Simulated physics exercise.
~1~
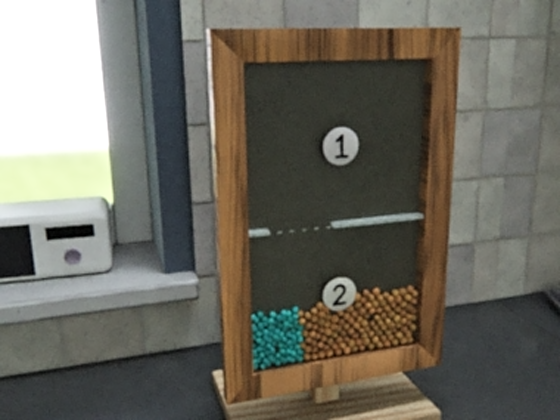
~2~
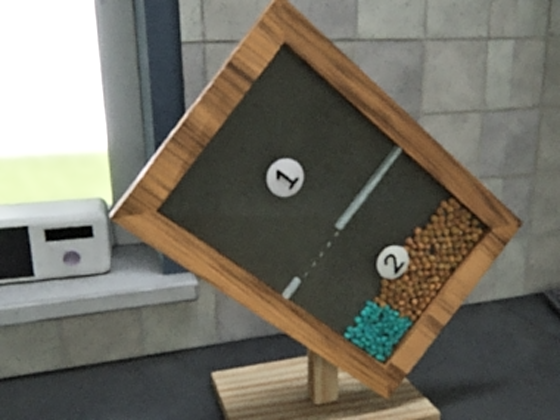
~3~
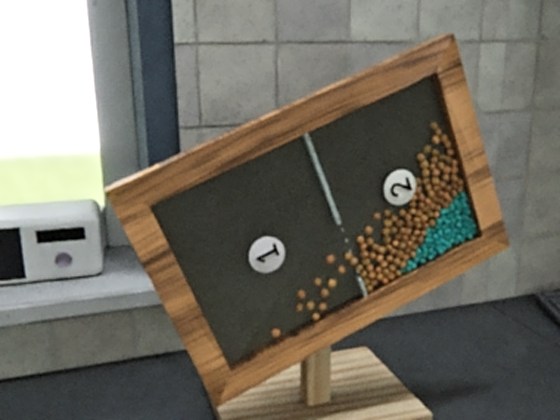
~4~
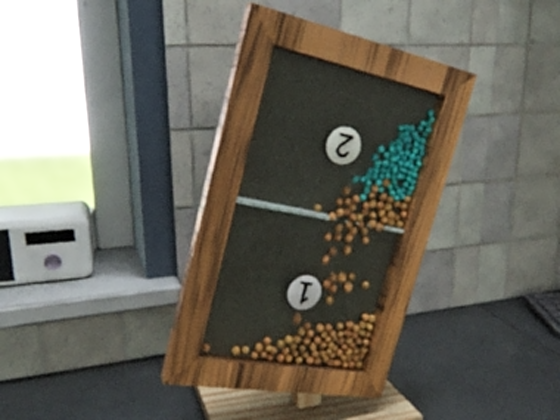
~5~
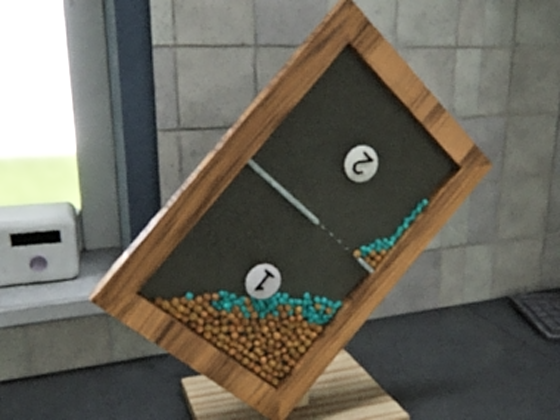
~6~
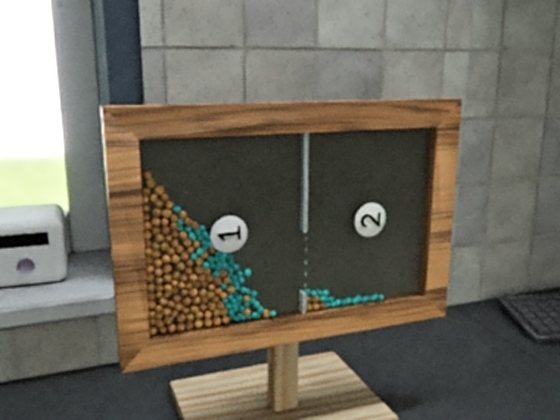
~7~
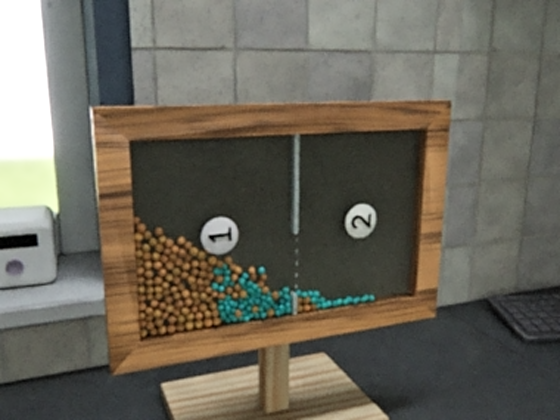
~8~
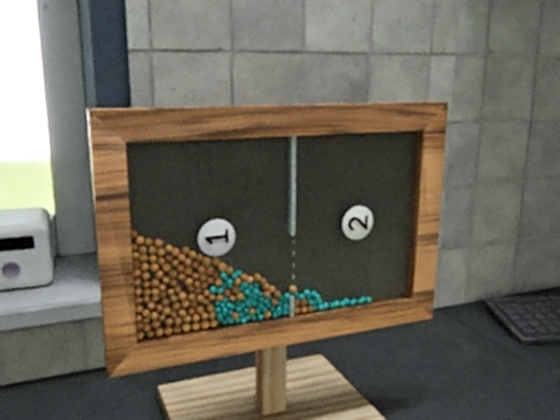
Wood-framed box of brown and turquoise beads tipping nearly upside down, then swinging back sideways, most beads settling in the left chamber.
